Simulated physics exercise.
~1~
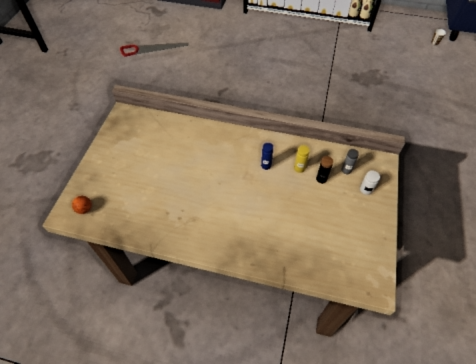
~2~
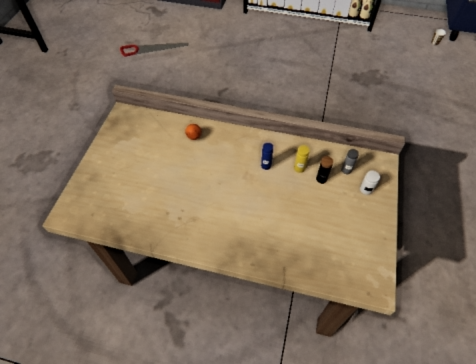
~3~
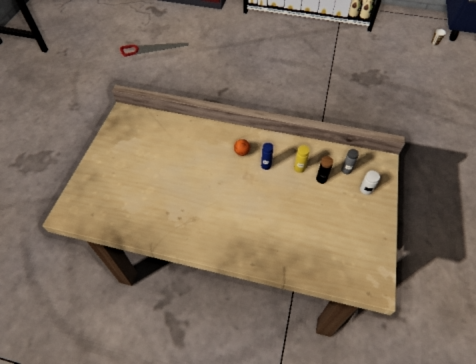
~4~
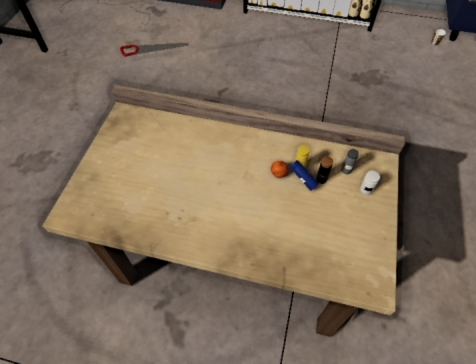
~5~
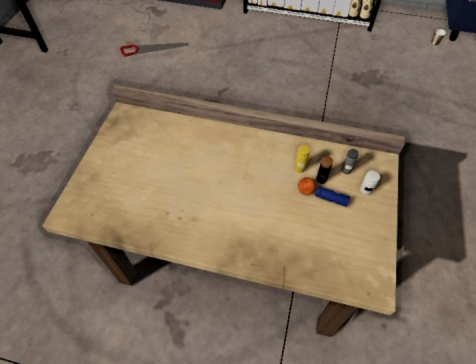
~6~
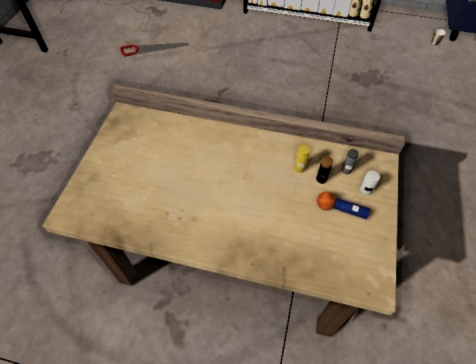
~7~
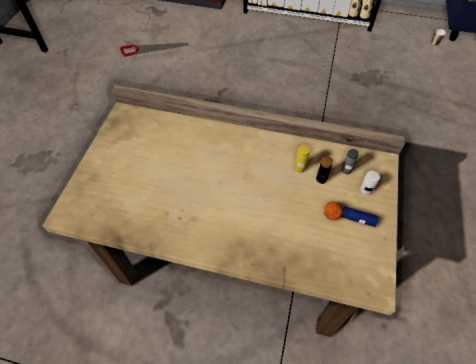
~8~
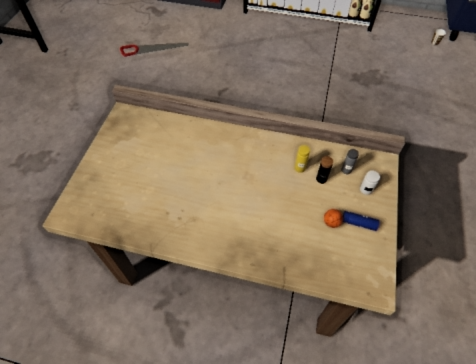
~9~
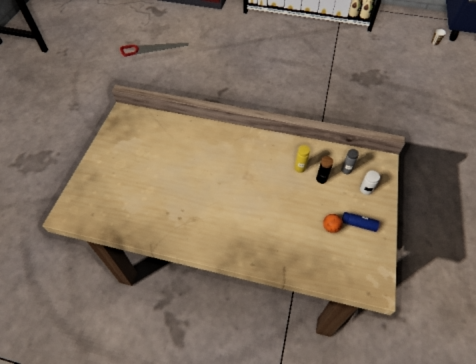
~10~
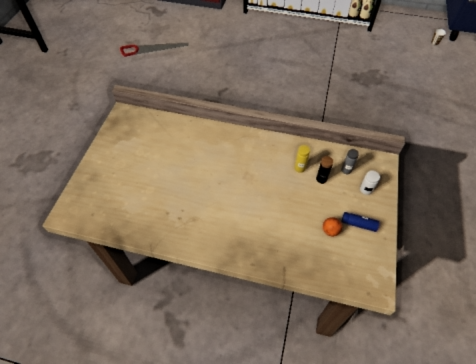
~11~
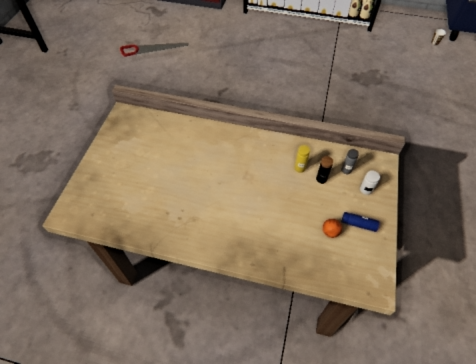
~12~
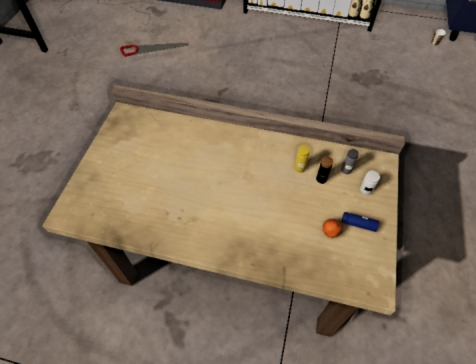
Orange ball rolling across a wooden table, knocking over a blue shaker and coming to rest beside it, other shakers still standing.
